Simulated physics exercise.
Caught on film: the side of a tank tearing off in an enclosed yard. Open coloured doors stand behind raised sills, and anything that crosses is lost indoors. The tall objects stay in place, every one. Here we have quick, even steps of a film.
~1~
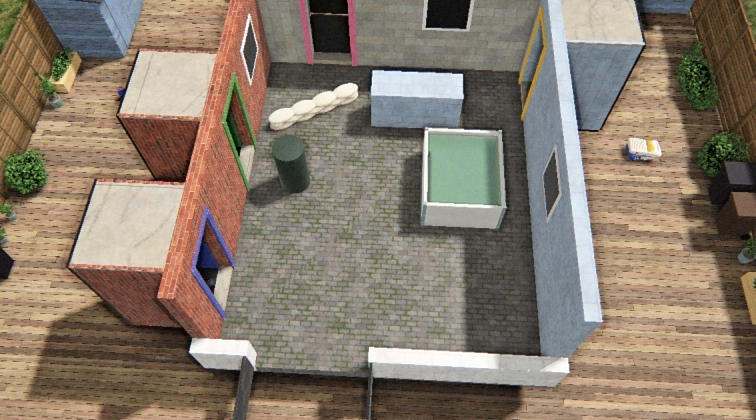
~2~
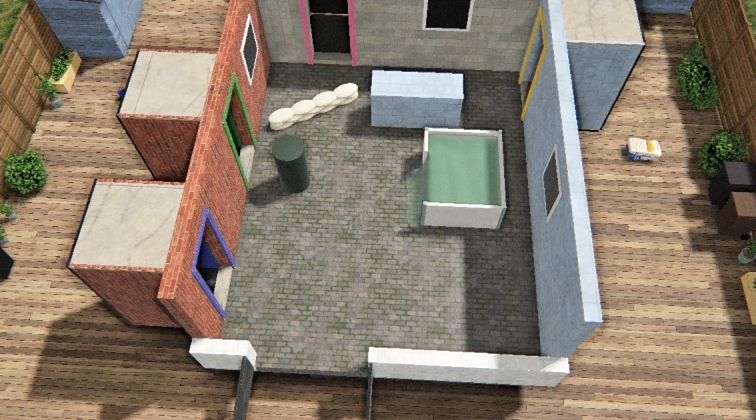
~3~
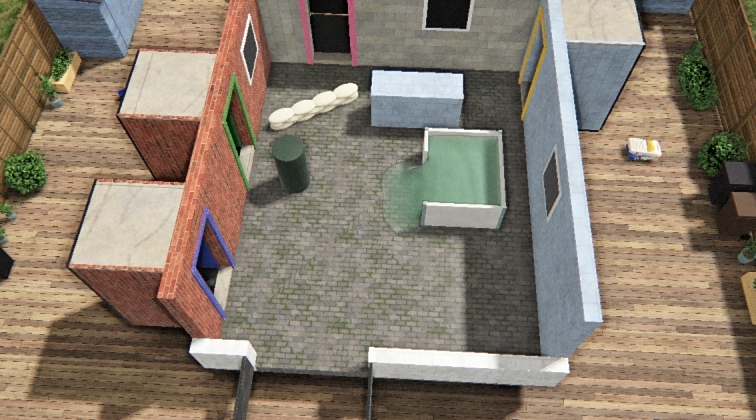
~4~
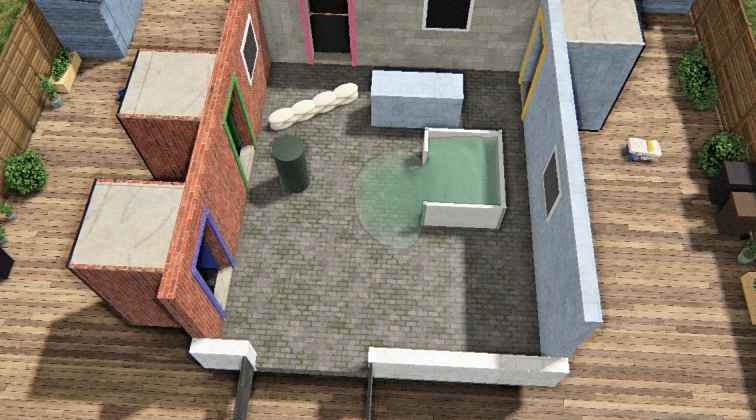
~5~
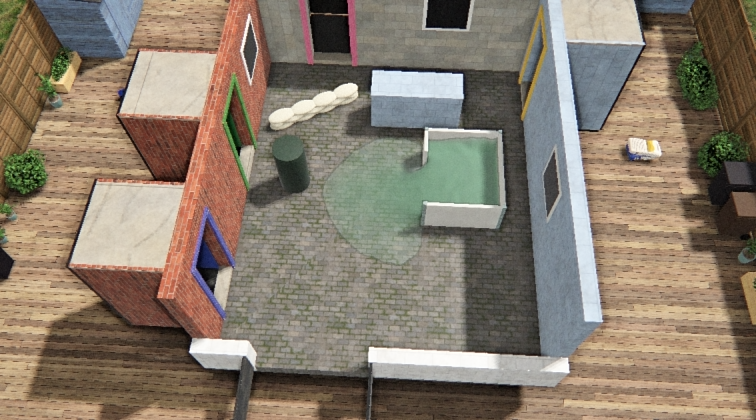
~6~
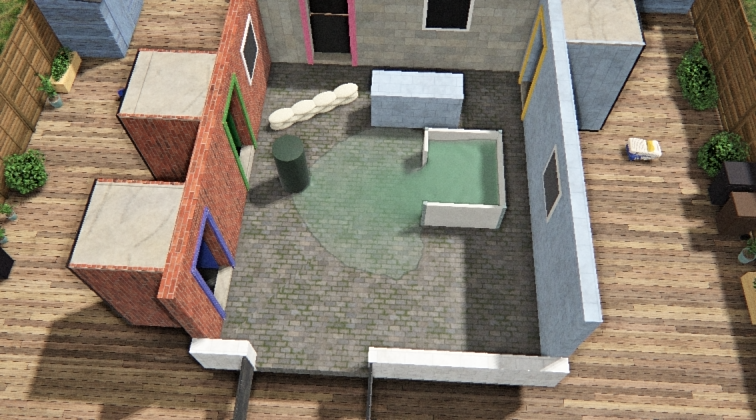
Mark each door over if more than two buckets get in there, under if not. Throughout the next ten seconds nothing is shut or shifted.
Pink door - under; green door - under; blue door - over; yellow door - under.
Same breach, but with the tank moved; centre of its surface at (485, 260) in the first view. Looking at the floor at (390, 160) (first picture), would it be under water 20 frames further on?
Result for the spot: Still unsoaked.
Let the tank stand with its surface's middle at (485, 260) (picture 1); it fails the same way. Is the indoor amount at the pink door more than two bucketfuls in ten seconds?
Pink: Undershoots.
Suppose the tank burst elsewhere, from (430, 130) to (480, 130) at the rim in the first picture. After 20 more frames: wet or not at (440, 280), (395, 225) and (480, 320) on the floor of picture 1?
Sequence: Spared / spared / spared.
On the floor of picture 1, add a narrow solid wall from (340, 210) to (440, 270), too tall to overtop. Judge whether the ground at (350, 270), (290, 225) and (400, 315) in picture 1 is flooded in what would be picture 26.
Taking the points in turn, they are high and dry, inundated and high and dry.
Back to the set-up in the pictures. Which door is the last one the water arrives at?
My answer: The door marked yellow.
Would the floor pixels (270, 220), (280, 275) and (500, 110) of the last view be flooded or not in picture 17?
Result, in that order: Wetted / wetted / not wetted.
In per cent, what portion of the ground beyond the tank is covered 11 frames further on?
Roughly 45 percent, I reckon.
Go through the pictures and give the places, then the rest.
In the first frame, still water in the tank at (464, 169).
In the second frame, the front is at (414, 171), out from the gap at (426, 190).
In the third frame, water pours out at (425, 191) and has run to (391, 170).
In the fourth frame, the front is at (358, 181), out from the gap at (425, 192).
In the fifth frame, water pours out at (425, 192) and has run to (329, 184).
In the sixth frame, water pours out at (425, 192) and has run to (297, 198).
A moment on, water covers 35 % of the floor; the pink door not reached, the green door not reached, the blue door not reached, the yellow door not reached.
Next, water covers 45 % of the floor; the pink door not reached, the green door wet at the sill, nothing in, the blue door under two buckets in, the yellow door not reached.
Then, water covers 45 % of the floor; the pink door wet at the sill, nothing in, the green door under two buckets in, the blue door over two buckets in, the yellow door not reached.
Later, water covers 70 % of the floor; the pink door wet at the sill, nothing in, the green door under two buckets in, the blue door over two buckets in, the yellow door not reached.
In the end, water covers 90 % of the floor; the pink door wet at the sill, nothing in, the green door under two buckets in, the blue door over two buckets in, the yellow door wet at the sill, nothing in.
